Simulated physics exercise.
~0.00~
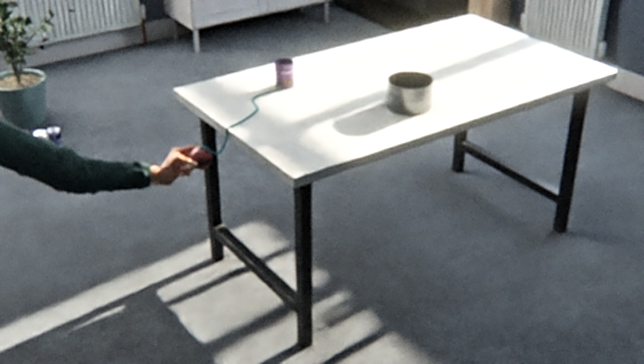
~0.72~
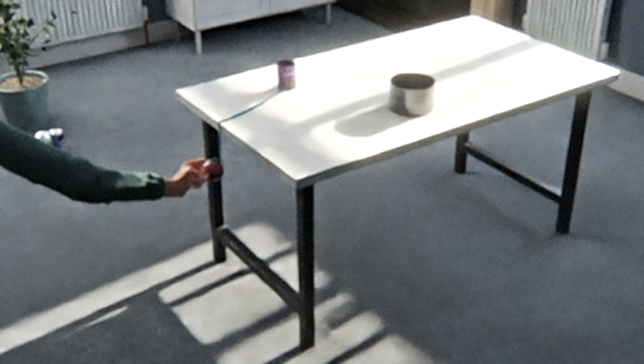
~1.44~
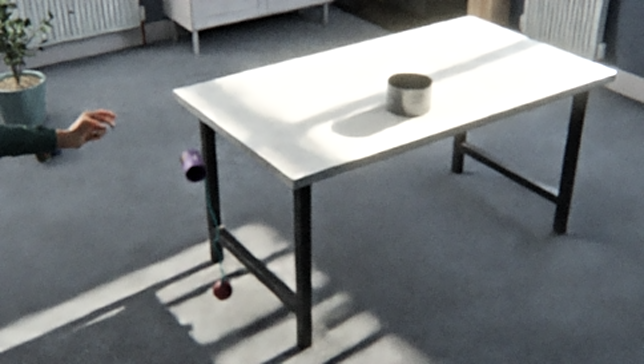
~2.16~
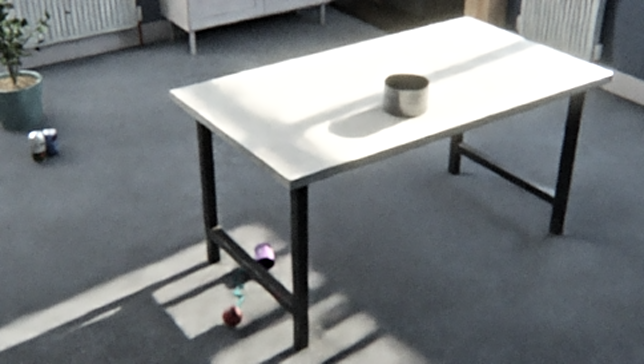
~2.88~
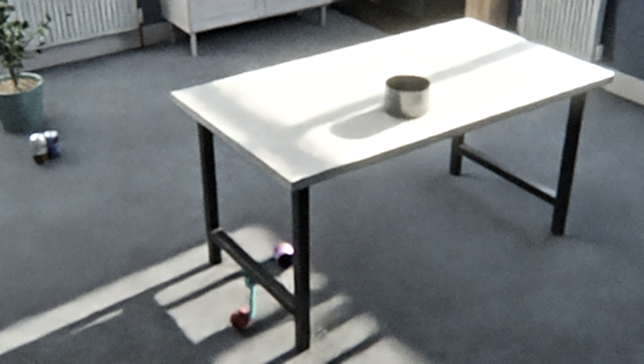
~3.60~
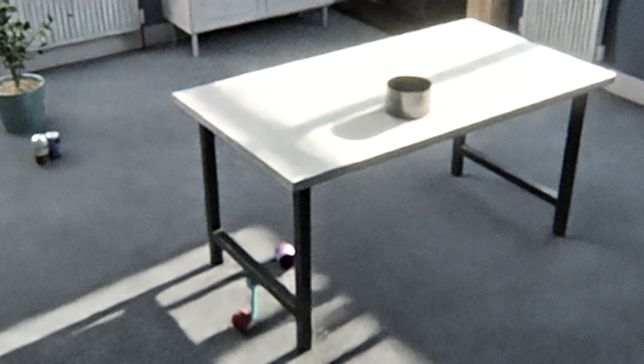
In a sunlit room with a grey floor, seen from above at a slight sway, a white table with dark legs holds a metallic pot near its middle and a purple cup near its left end. At the left, a hand in a dark green sleeve holds a red ball on a teal lace tied to the cup. The hand lowers the ball slightly, then lets go and draws back. The ball drops, and the cup is pulled over the edge after it. Both come to rest on the floor by the table's legs, the cup on its side, while the pot stays put.
